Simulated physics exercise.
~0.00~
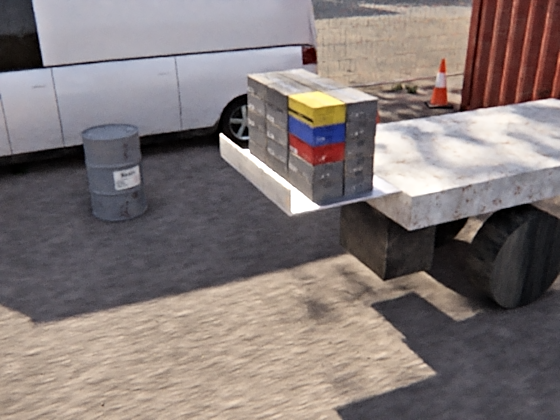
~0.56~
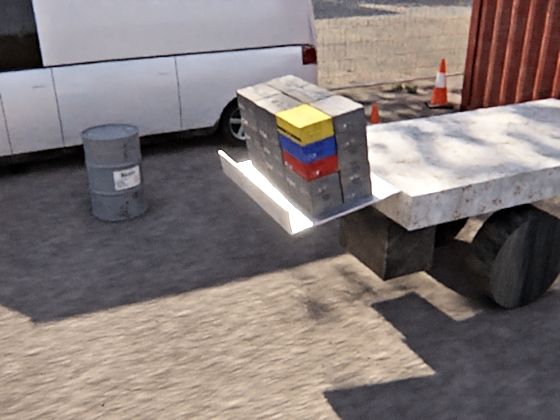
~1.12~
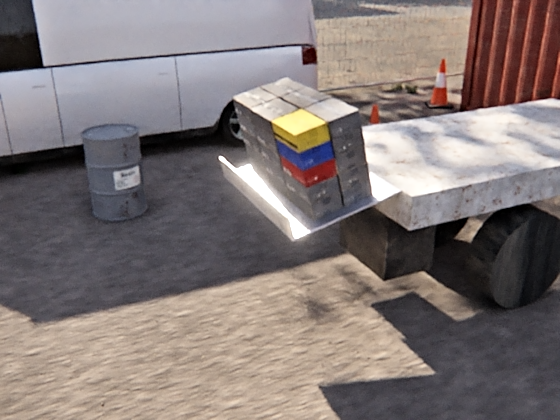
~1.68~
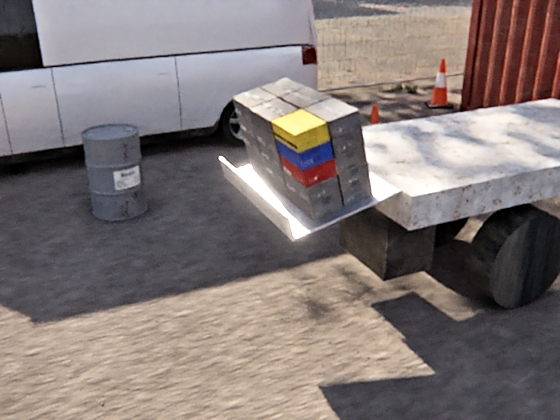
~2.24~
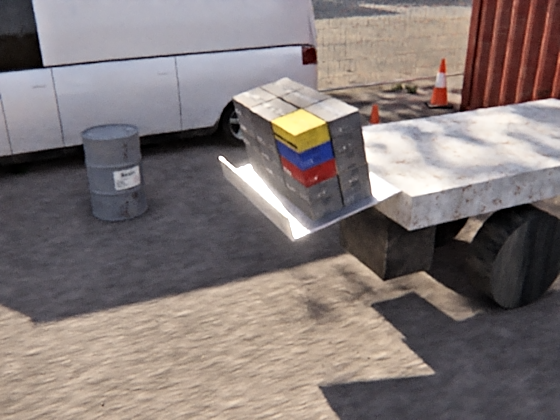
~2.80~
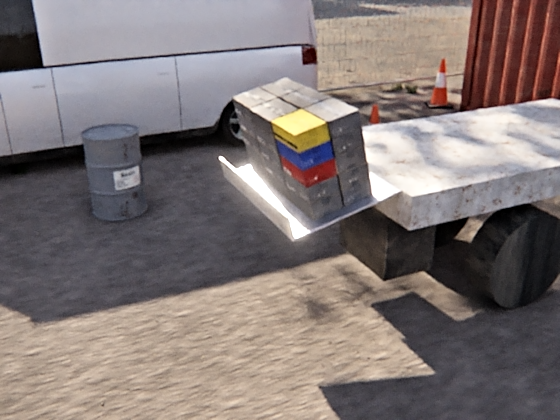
A block of stacked grey boxes, with a yellow, a blue and a red one set one above another at a front corner, stands on a pale flap at the end of a flat-bed. The fixed view looks down on a paved yard, with a white van and a grey drum at left and an orange cone and a rusty-red container behind. The flap tips downward at its near side, and the stack leans with it. The tilt then stops, and nothing slides off. The boxes stay together, leaning and still, with the yellow one on top.
